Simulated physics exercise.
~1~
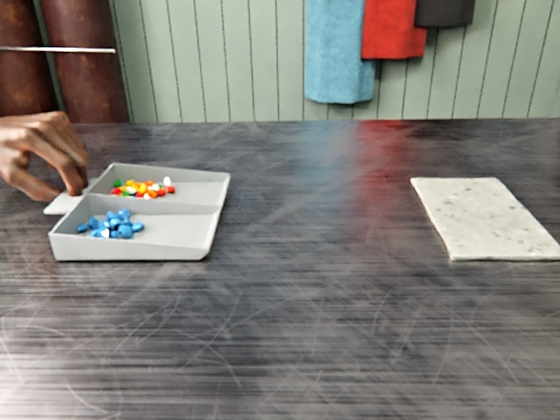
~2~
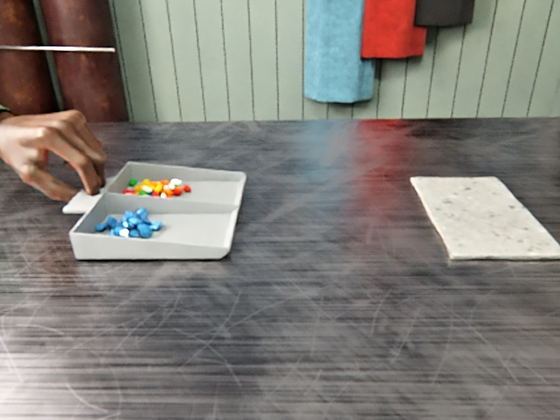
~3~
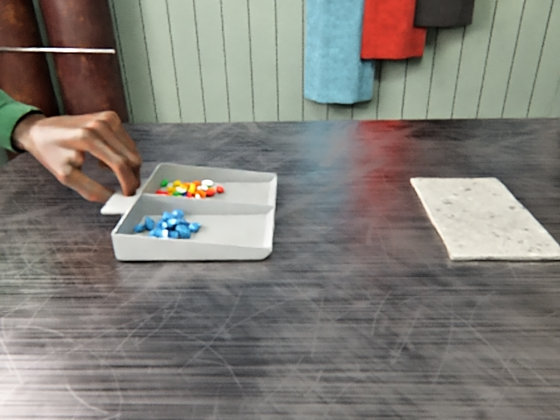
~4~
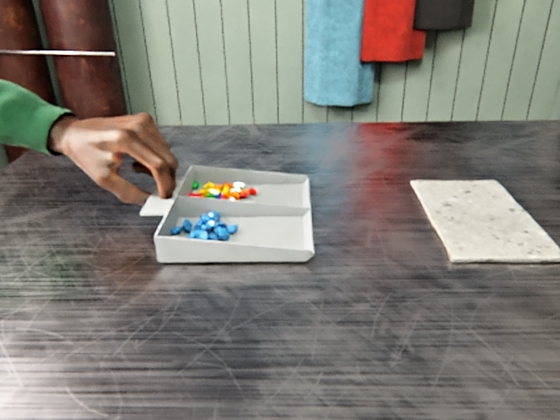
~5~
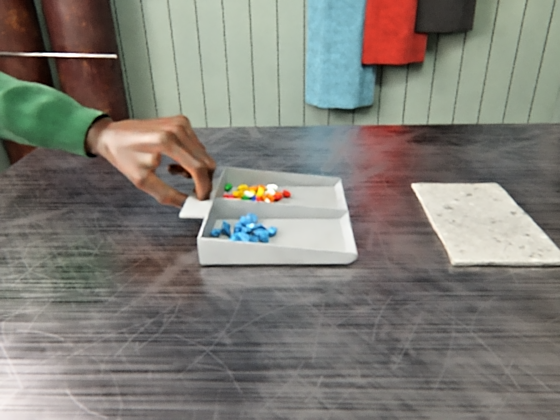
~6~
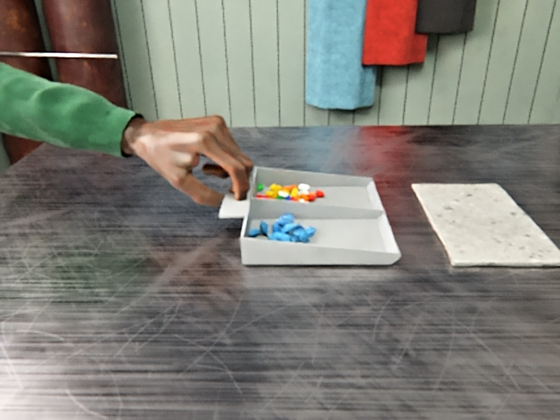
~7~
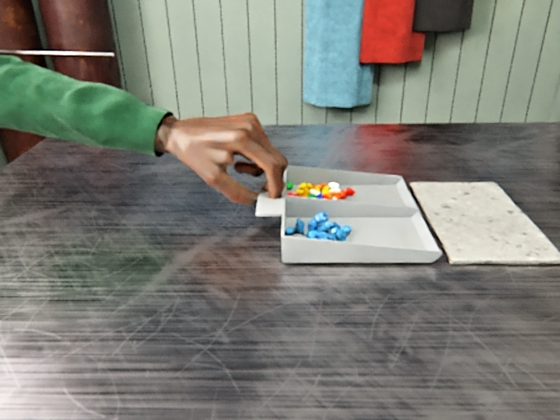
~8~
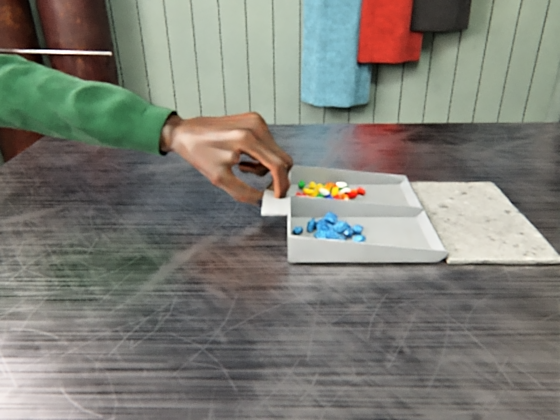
A hand pushes a divided gray tray right until it meets a slab, both handfuls staying inside.
